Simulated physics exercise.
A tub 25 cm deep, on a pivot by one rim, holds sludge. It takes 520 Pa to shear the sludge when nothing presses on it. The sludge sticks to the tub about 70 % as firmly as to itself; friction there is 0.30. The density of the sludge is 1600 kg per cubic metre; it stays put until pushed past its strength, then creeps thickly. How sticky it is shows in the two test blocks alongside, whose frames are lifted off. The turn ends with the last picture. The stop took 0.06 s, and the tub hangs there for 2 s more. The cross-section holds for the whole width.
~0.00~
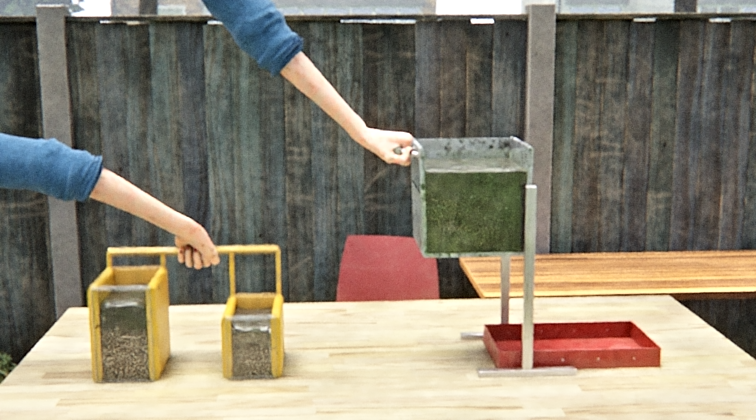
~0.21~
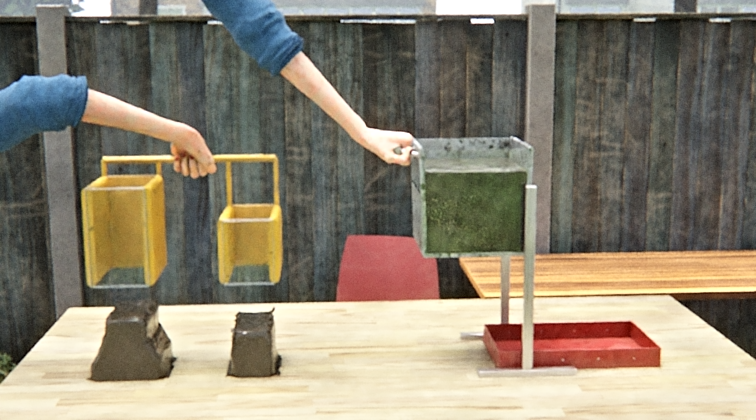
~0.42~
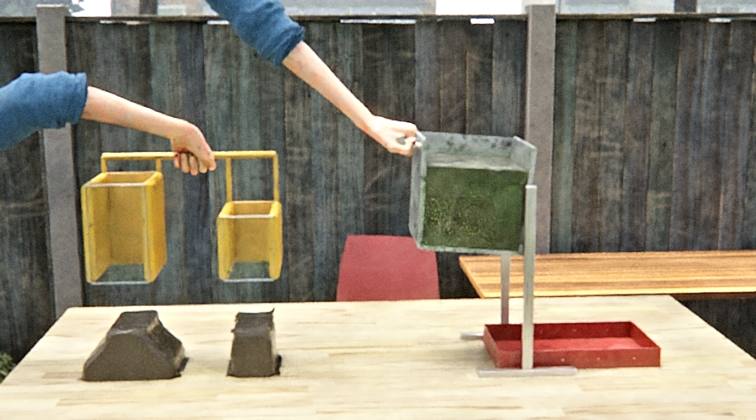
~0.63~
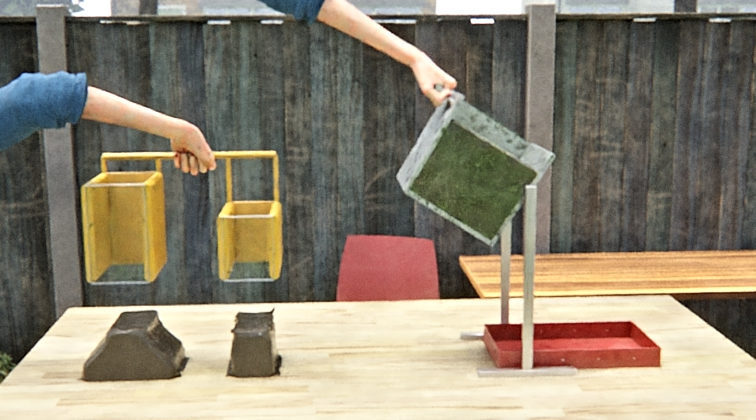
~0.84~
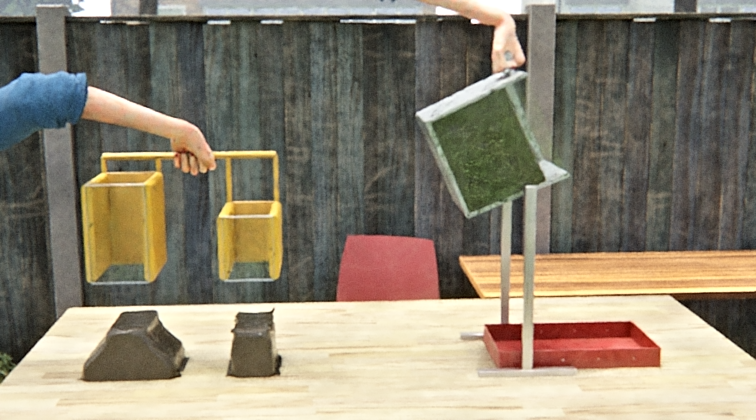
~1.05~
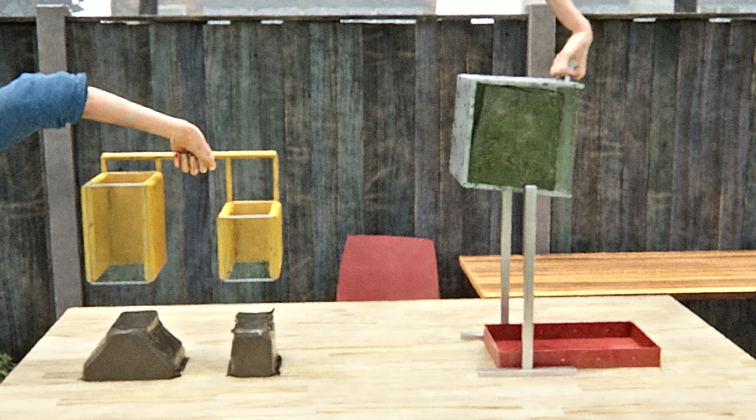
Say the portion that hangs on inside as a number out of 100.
Expect roughly 39 %.
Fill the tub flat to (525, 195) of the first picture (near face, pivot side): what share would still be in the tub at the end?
In that case some 50 per cent.
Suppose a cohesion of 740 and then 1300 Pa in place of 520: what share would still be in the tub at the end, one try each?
In turn about 45 %, 100 %.
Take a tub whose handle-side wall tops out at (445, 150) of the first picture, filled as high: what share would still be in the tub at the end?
In that case some 50 per cent.
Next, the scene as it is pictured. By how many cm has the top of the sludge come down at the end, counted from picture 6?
Roughly 15 cm.
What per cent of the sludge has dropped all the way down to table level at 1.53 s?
Some 35 per cent.
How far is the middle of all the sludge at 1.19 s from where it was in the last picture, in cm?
Some 7 cm.
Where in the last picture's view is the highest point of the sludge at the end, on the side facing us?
Around (496, 151).
By 1.19 s, the tub is at 95 degrees and holds 85 %.
By 1.36 s, the tub is at 95 degrees and holds 51 %.
By 1.53 s, the tub is at 95 degrees and holds 40 %.
By 1.70 s, the tub is at 95 degrees and holds 39 %.
By 3.05 s, at the end, the tub is at 95 degrees and holds 39 %.
